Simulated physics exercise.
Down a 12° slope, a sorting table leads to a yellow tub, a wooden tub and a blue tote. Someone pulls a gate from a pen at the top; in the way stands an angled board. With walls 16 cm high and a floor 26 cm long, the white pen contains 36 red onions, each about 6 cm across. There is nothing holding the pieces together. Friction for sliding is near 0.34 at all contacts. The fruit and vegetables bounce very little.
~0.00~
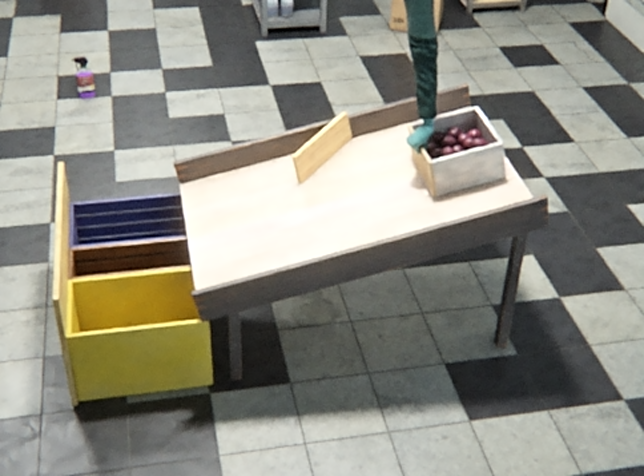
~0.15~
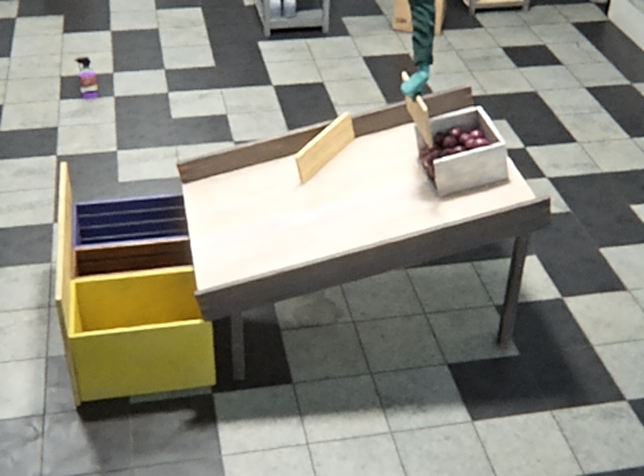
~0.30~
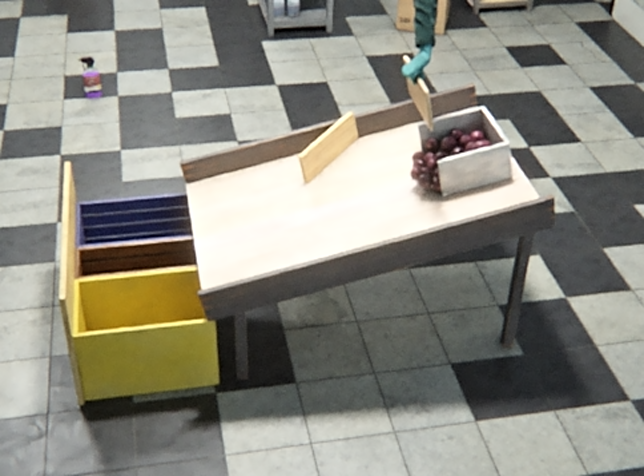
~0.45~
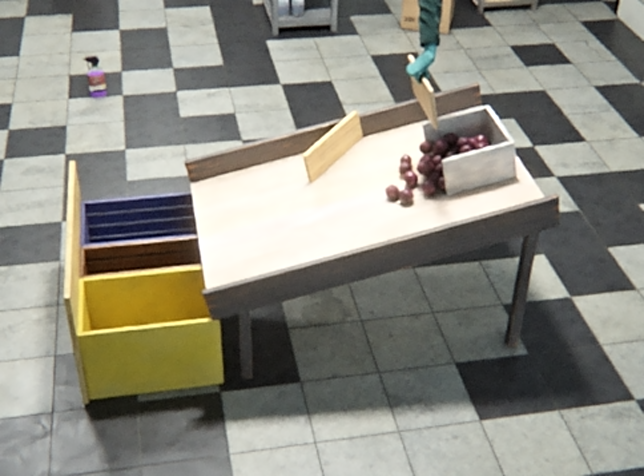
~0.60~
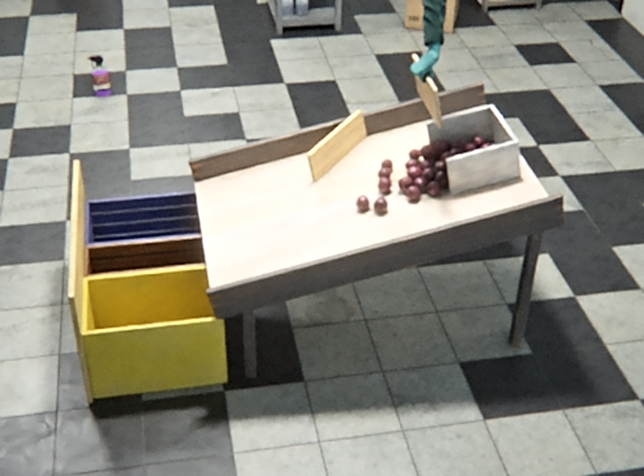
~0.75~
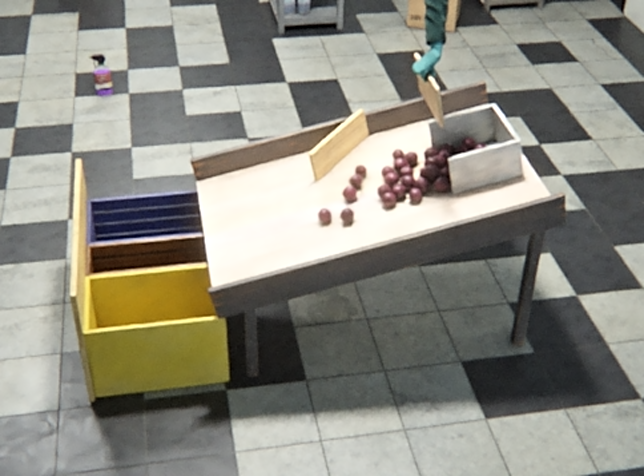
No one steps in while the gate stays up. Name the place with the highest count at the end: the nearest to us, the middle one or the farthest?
It mostly ends up in the midst.
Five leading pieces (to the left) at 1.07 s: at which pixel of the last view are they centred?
They are centred near (254, 221).
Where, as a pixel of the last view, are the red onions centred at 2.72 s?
The middle lies close to (128, 320).
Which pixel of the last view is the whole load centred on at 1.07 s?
Centre: About (371, 188).
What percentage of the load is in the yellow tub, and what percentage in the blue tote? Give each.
Shares: Approx. 35 % and 10 %.
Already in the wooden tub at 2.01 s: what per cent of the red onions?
About 35 per cent.
After 1.07 s, 4 still in the white pen and 32 on the slope.
After 1.46 s, 2 in the yellow tub, 2 in the wooden tub, 1 in the blue tote, 27 on the slope and 4 in the air.
After 2.01 s, 11 in the yellow tub, 12 in the wooden tub, 1 in the blue tote, 5 on the slope and 7 in the air.
When it is over (at 2.72 s), 13 in the yellow tub, 19 in the wooden tub and 4 in the blue tote.
